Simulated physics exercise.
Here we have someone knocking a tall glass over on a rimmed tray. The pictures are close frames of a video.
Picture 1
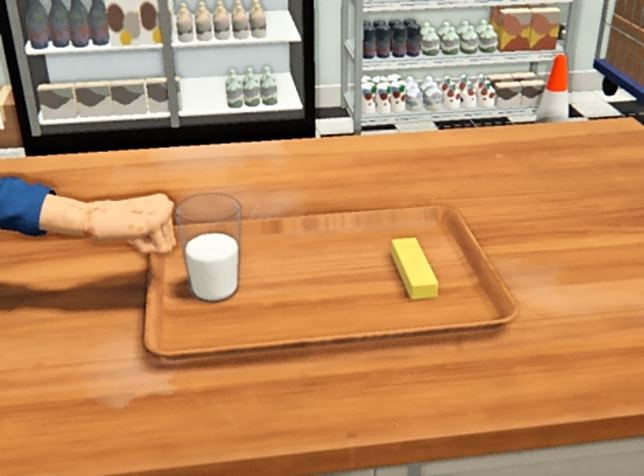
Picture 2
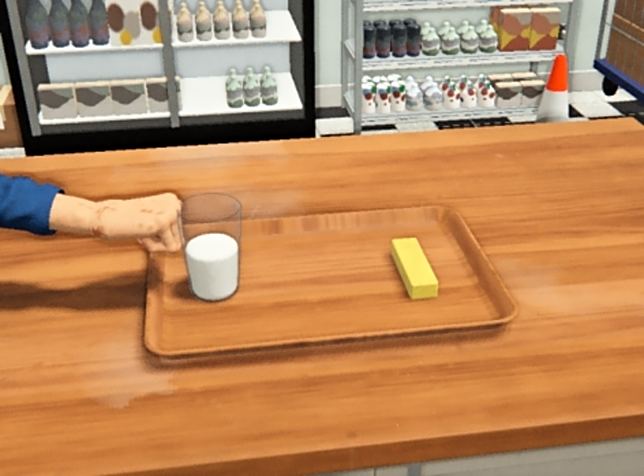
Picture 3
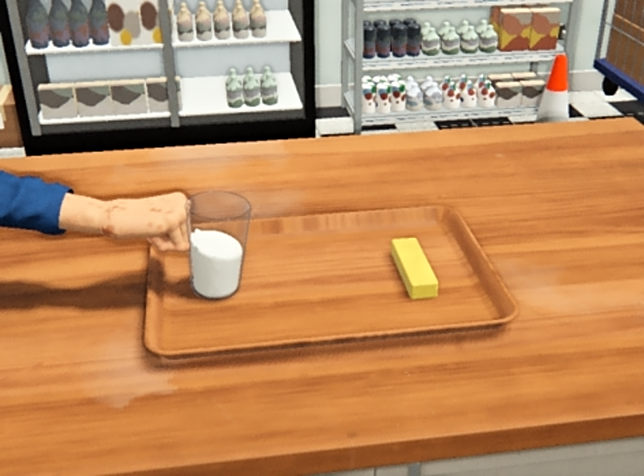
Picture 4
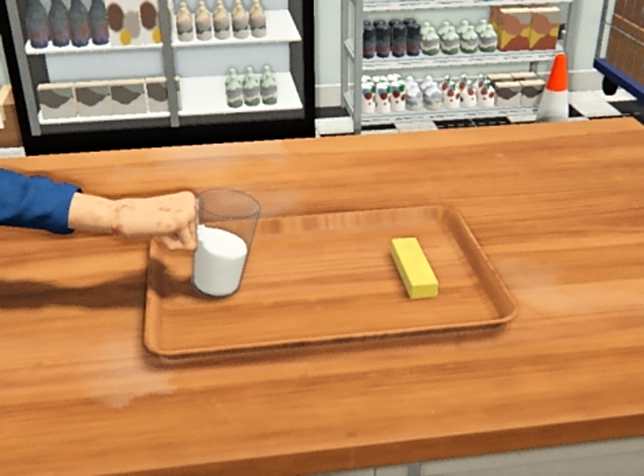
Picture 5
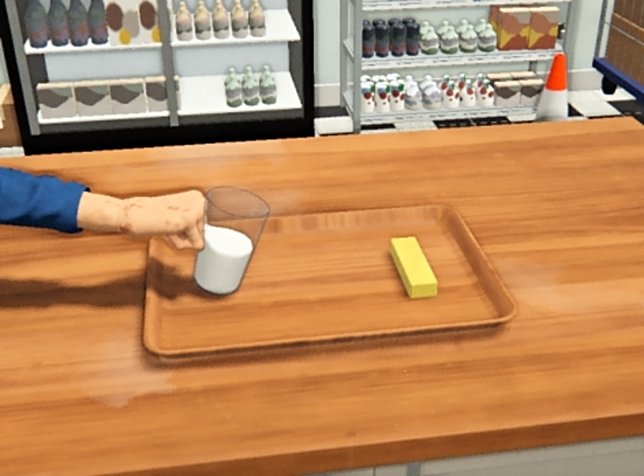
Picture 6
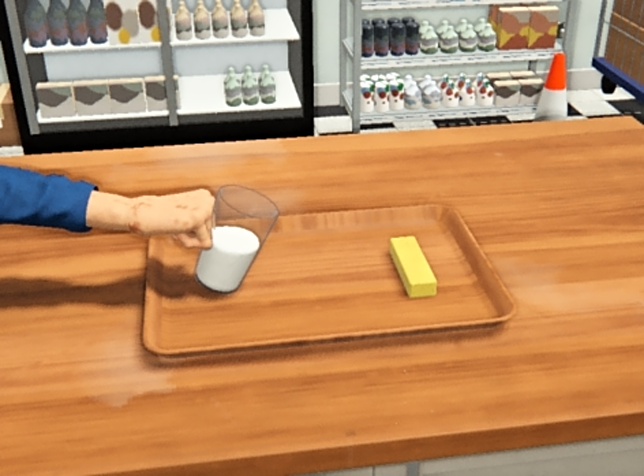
On a wooden counter in a shop, a hand in a blue sleeve pushed a tall glass of milk on a rimmed tray, tilting it gradually to the right while a yellow block stayed still.
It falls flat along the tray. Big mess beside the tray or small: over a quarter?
In the end under a quarter gets off the tray.
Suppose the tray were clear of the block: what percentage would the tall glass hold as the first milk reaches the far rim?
About 45 per cent.
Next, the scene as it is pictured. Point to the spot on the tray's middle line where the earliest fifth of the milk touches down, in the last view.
Near (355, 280).
A moment on, the tall glass is falling and 100 per cent is in the glass, 0 on the tray and 0 above or beyond its rim.
Next, the tall glass lies on its side and 80 per cent is in the glass, 11 on the tray and 9 above or beyond its rim.
Then the tall glass lies on its side and 40 per cent is in the glass, 49 on the tray and 11 above or beyond its rim.
Later the tall glass lies on its side and 21 per cent is in the glass, 74 on the tray and 5 above or beyond its rim.
In the end 96 per cent is held by tray and glass, 4 is off the tray.
